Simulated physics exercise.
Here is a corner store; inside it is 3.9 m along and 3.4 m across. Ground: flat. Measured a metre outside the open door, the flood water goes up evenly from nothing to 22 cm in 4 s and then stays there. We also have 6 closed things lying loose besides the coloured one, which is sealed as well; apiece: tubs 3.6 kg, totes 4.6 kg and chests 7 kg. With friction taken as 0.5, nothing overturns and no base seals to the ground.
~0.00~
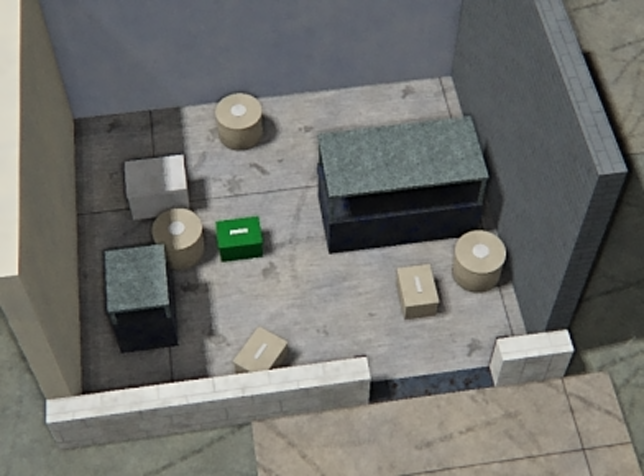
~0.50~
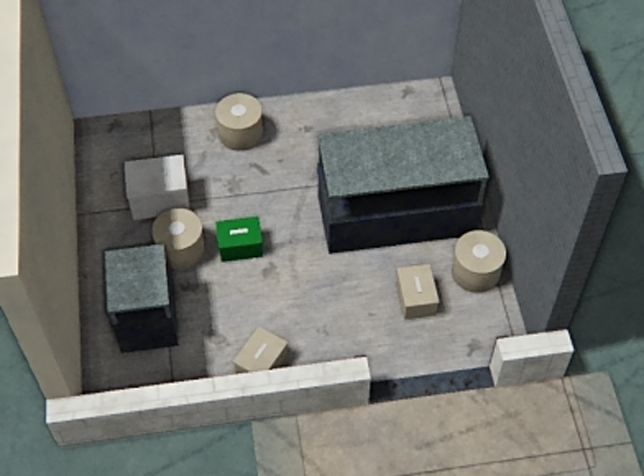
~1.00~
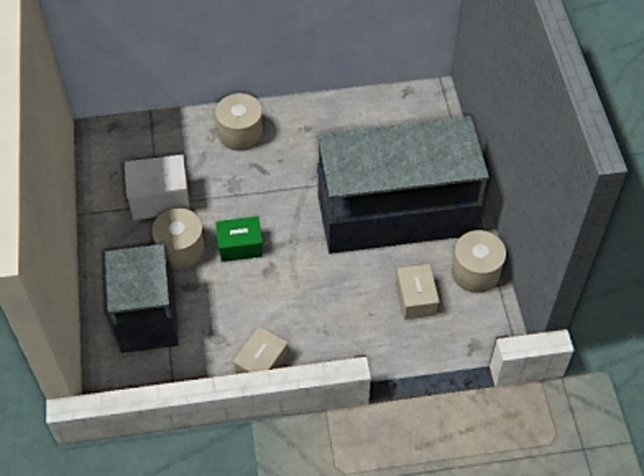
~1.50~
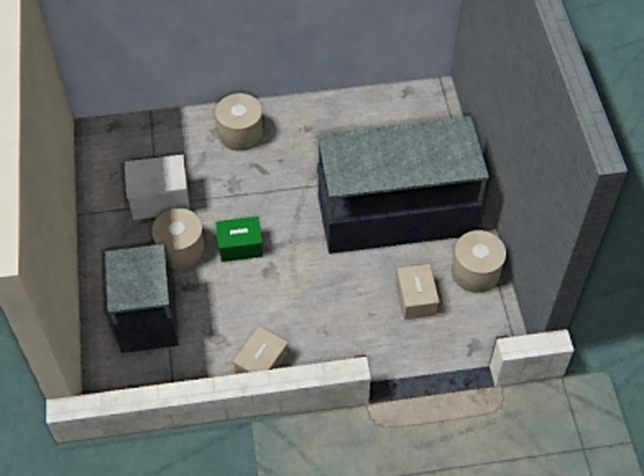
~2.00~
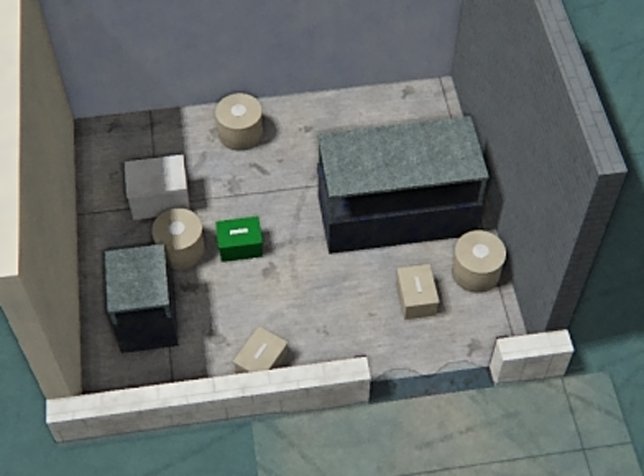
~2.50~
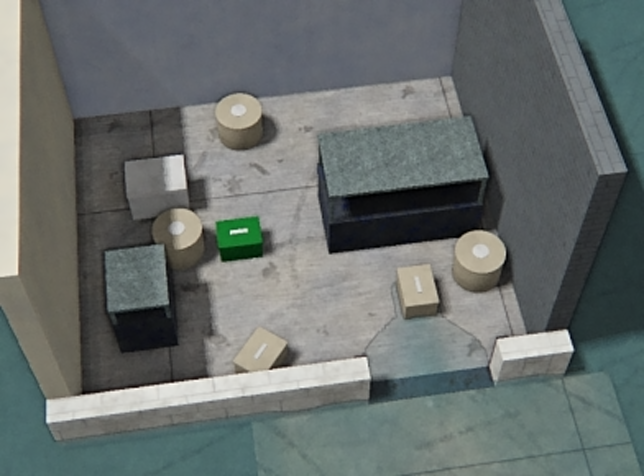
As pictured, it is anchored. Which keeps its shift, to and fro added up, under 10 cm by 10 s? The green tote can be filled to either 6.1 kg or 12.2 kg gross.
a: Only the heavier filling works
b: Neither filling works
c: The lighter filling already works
b.
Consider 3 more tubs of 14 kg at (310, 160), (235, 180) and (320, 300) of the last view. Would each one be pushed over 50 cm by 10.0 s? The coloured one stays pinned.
In turn: Within it, within it, beyond it.
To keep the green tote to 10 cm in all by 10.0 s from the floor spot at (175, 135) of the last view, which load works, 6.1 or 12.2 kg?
Note: None OK.
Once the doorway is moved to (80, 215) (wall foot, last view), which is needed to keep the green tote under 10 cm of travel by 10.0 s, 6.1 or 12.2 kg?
With that change, neither one suffices.
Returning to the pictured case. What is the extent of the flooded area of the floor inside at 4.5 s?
I'd put it close to 4.0 m2.
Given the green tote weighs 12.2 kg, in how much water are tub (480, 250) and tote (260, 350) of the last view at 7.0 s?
Depth approx. 13 cm / 3 cm.
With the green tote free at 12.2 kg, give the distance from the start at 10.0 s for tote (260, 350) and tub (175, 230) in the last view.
In that order: 40 cm, 120 cm.
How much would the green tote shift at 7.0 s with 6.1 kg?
Shift: Roughly 80 cm.
After 3.5 s the green tote would be 0 cm from its start with 6.1 kg and 0 cm from its start with 12.2 kg; 0 cm of water round it then.
After 4.5 s the green tote would be 7 cm from its start with 6.1 kg and 0 cm from its start with 12.2 kg; 4 cm of water round it then.
After 7.0 s the green tote would be 73 cm from its start with 6.1 kg and 12 cm from its start with 12.2 kg; 5 cm of water round it then.
After 10.0 s the green tote would be 101 cm from its start with 6.1 kg and 88 cm from its start with 12.2 kg; 10 cm of water round it then.
